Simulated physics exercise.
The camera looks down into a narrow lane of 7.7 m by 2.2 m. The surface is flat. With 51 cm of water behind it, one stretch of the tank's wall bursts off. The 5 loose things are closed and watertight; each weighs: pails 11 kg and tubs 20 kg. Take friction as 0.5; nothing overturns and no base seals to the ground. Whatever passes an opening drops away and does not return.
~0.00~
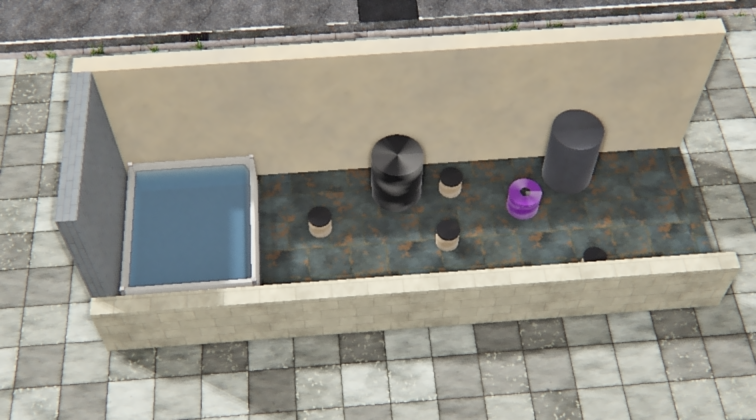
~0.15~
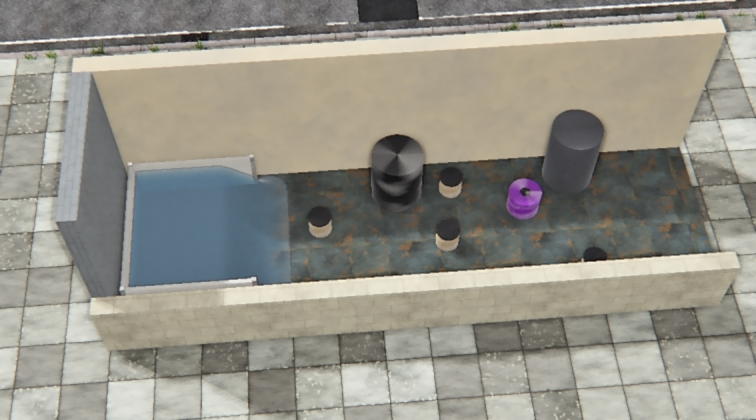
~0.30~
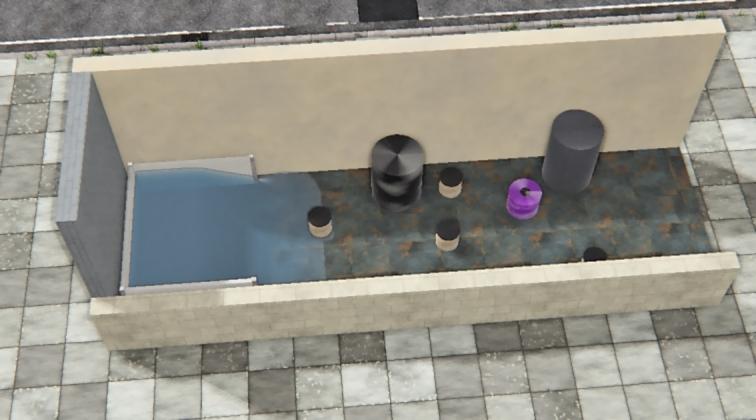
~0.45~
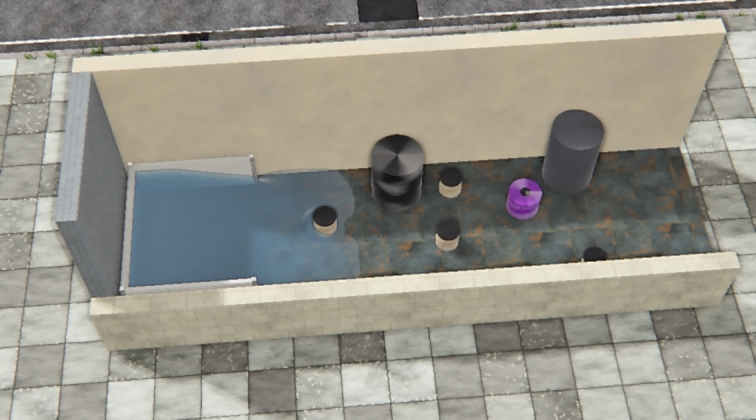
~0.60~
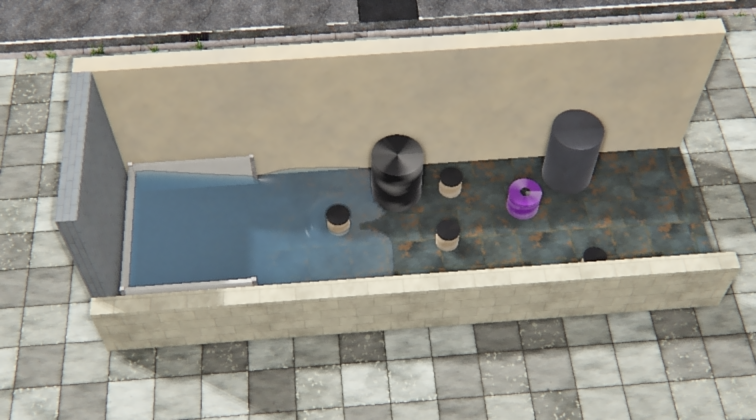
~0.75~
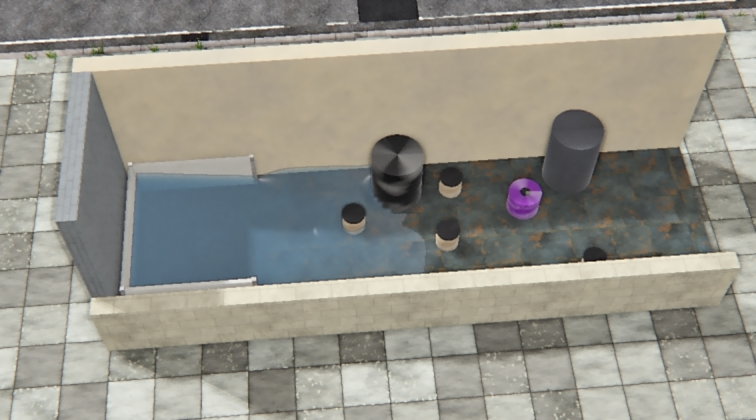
Blue water pours from a tank at the left end of a narrow walled lane, seen from above by a still camera. Small black-topped pails stand on the dark mottled floor with a black tub, a purple tub and a tall grey cylinder to the right. The tank's right side opens, and the water spreads rightward, nudging the nearest pail a short way right and reaching around the black tub.
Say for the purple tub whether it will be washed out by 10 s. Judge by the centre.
Purple tub is kept in.
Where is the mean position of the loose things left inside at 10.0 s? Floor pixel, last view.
At about (608, 208).
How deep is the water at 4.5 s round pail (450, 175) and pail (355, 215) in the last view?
About 8 and 7 cm.
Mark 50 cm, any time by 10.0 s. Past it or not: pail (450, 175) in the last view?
Answer: Less.
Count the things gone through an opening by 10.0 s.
1 of them.
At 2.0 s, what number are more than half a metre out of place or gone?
2 of them.
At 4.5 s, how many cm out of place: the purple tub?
About 140 cm.
After 2.0 s the purple tub is near (525, 192), 0.0 m from its start, aground; 0 of 5 are out; 0 afloat.
After 4.5 s the purple tub is near (629, 180), 1.5 m from its start, aground; 1 of 5 are out; 0 afloat.
After 7.0 s the purple tub is near (629, 180), 1.5 m from its start, aground; 1 of 5 are out; 0 afloat.
After 10.0 s the purple tub is near (629, 180), 1.5 m from its start, aground; 1 of 5 are out; 0 afloat.
